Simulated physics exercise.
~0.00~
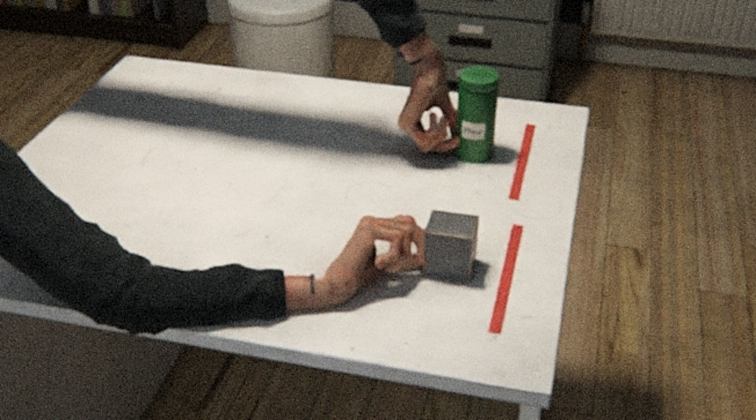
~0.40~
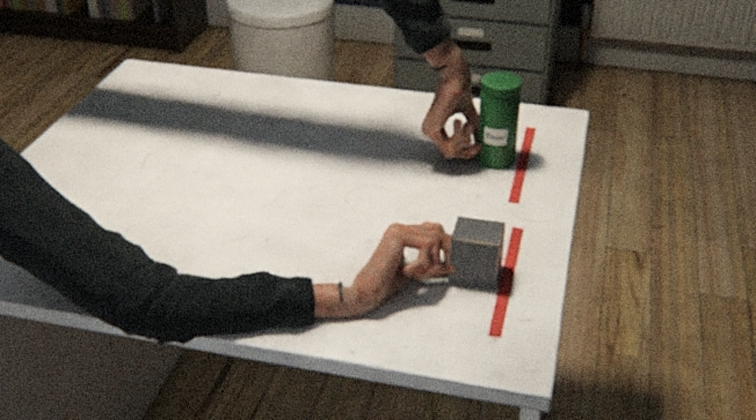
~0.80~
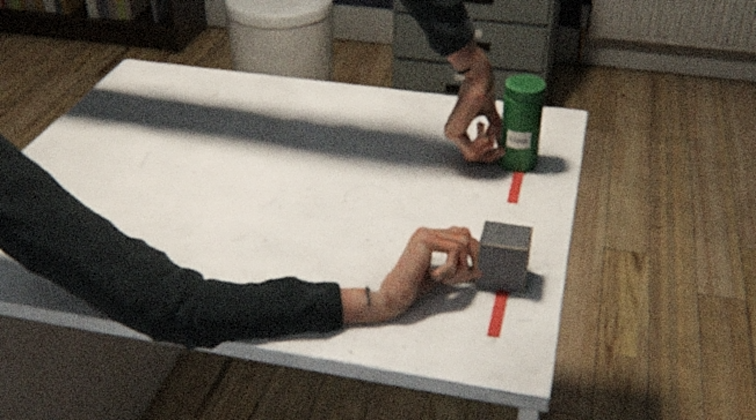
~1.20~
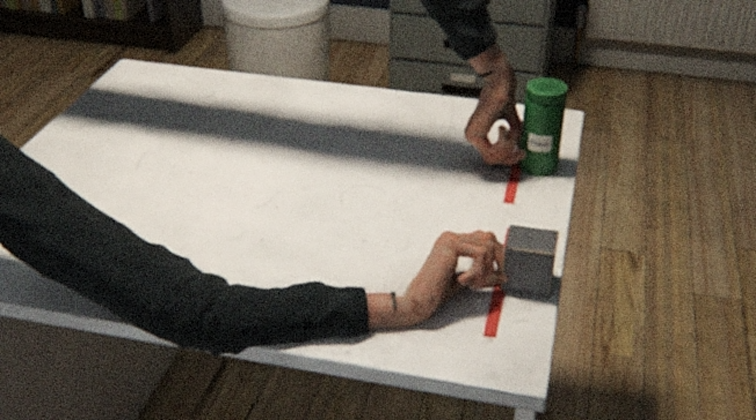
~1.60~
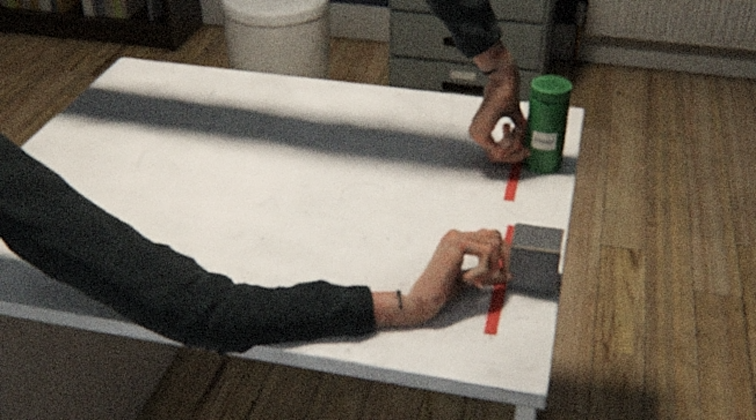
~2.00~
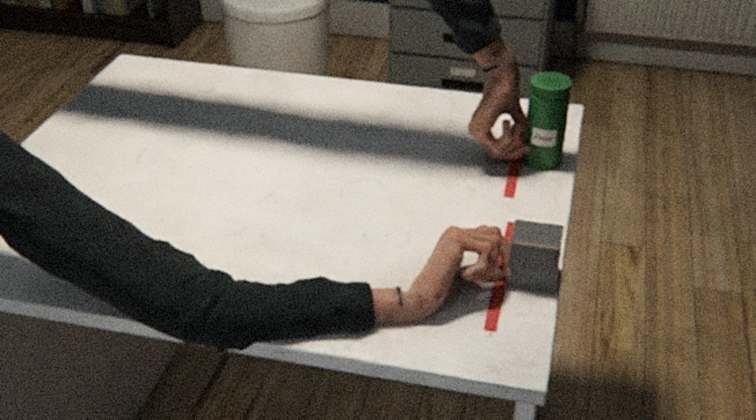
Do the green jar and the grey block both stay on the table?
Yes, both stay on the table. The green jar and the grey block come to a stop upright near the right edge.
